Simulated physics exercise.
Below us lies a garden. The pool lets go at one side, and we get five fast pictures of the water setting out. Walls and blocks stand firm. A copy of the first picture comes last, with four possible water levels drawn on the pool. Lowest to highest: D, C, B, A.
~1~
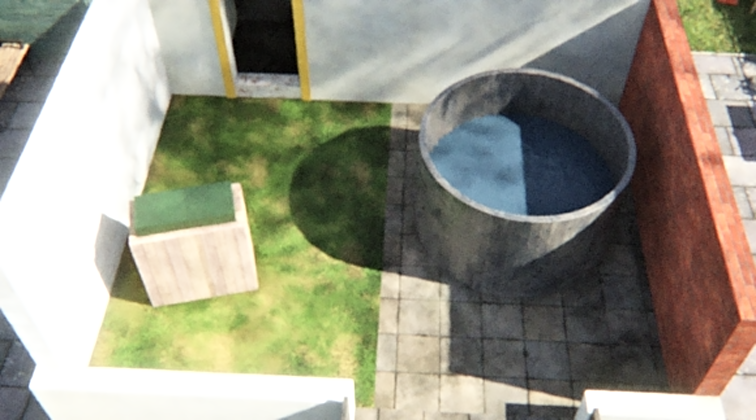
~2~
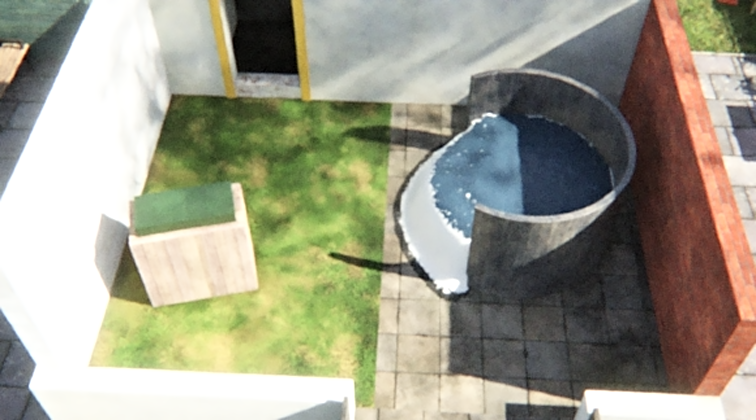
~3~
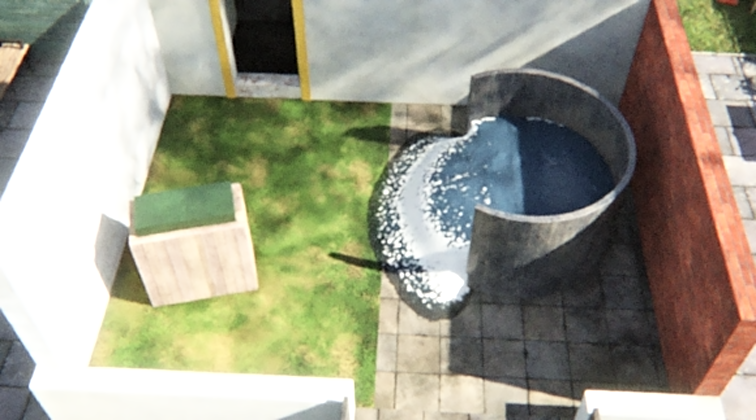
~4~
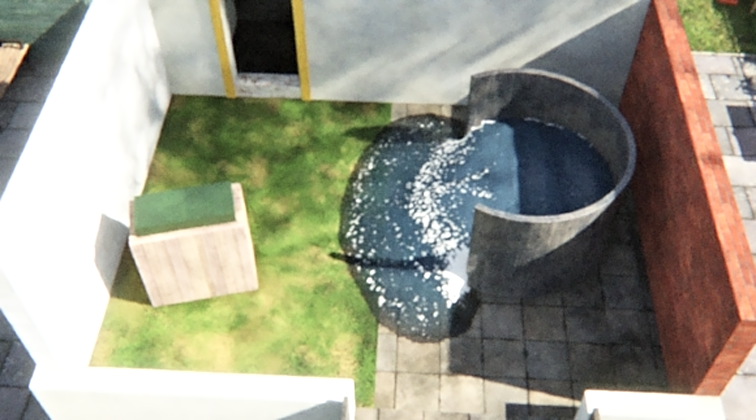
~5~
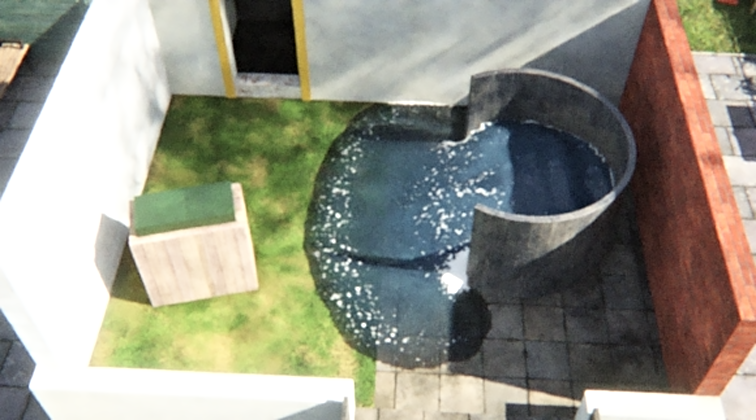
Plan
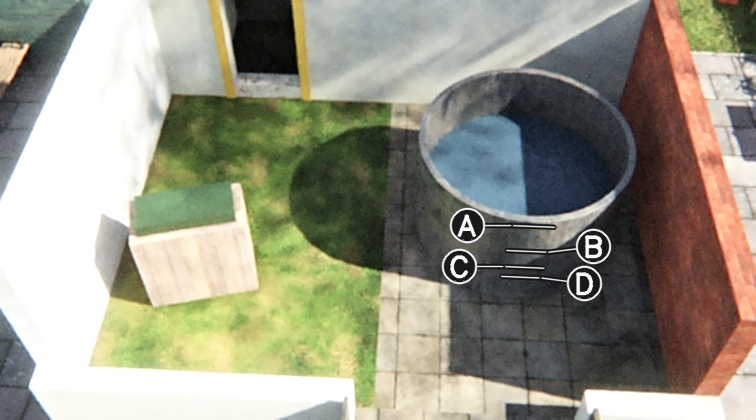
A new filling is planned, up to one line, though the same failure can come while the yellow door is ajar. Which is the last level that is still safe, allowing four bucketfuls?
That is mark B.
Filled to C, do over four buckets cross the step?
No, that is safe.
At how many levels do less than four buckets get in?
Three of them.
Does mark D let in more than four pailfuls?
No, that is safe.
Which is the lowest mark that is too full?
A.
On the marked copy, A at (532, 226); B at (527, 251); C at (523, 267); D at (521, 277); from the bottom up D, C, B, A.
Choosing A, about 11 bucketfuls get in.
Choosing B, a bucket or two gets in.
Choosing C, nothing gets over.
Choosing D, nothing gets over.
